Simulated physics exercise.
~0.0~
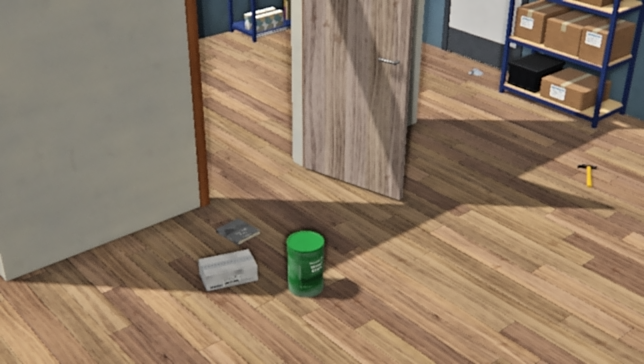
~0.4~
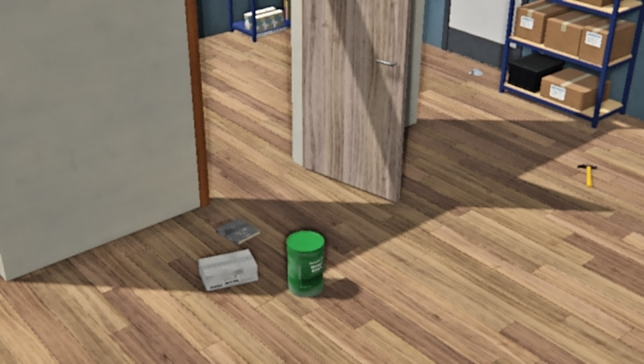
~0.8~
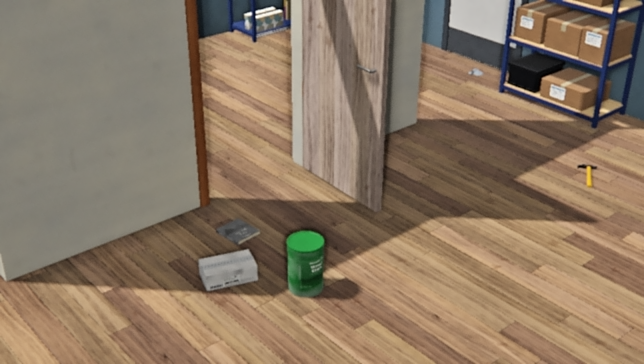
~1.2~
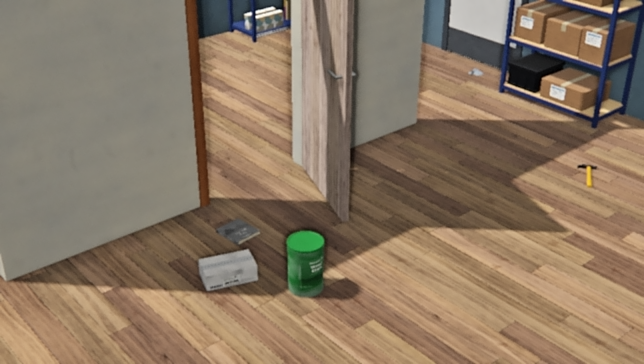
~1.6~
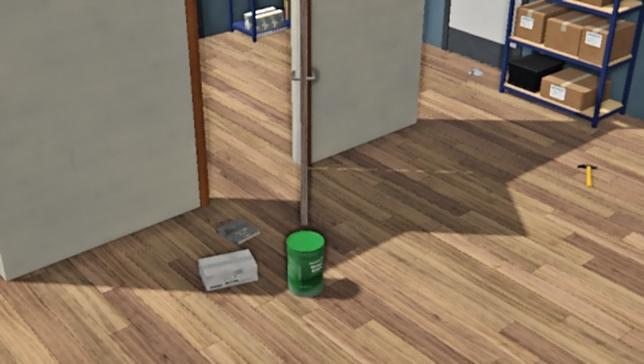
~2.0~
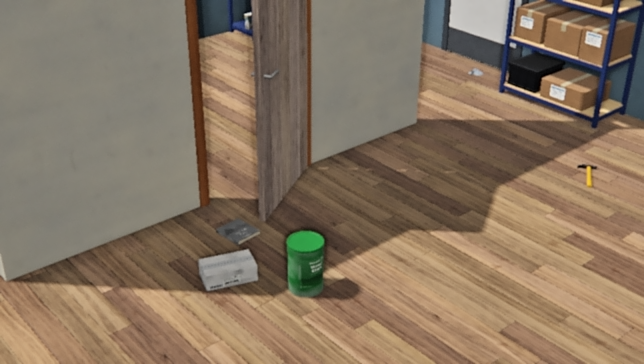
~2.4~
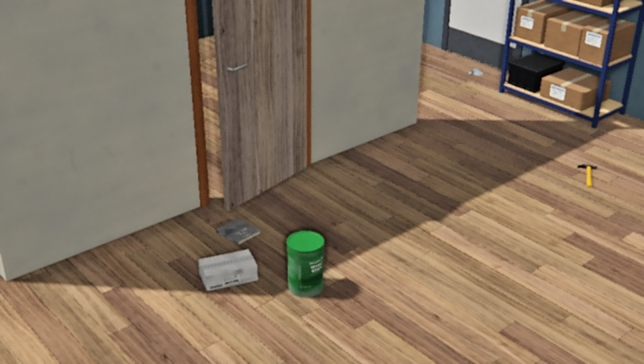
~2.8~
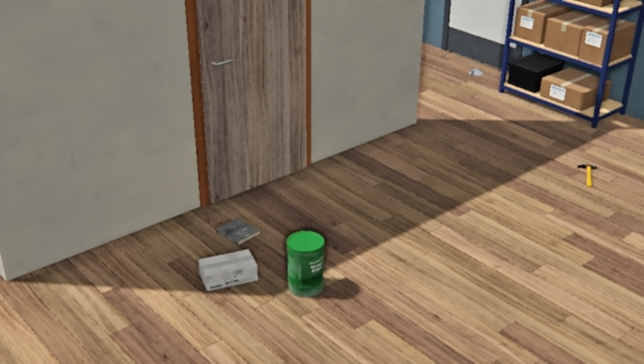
The wooden door, standing wide open at first, swung steadily round towards its frame and shut completely, passing behind the green pail, the white parcel and the flat grey book on the floor, none of which moved.
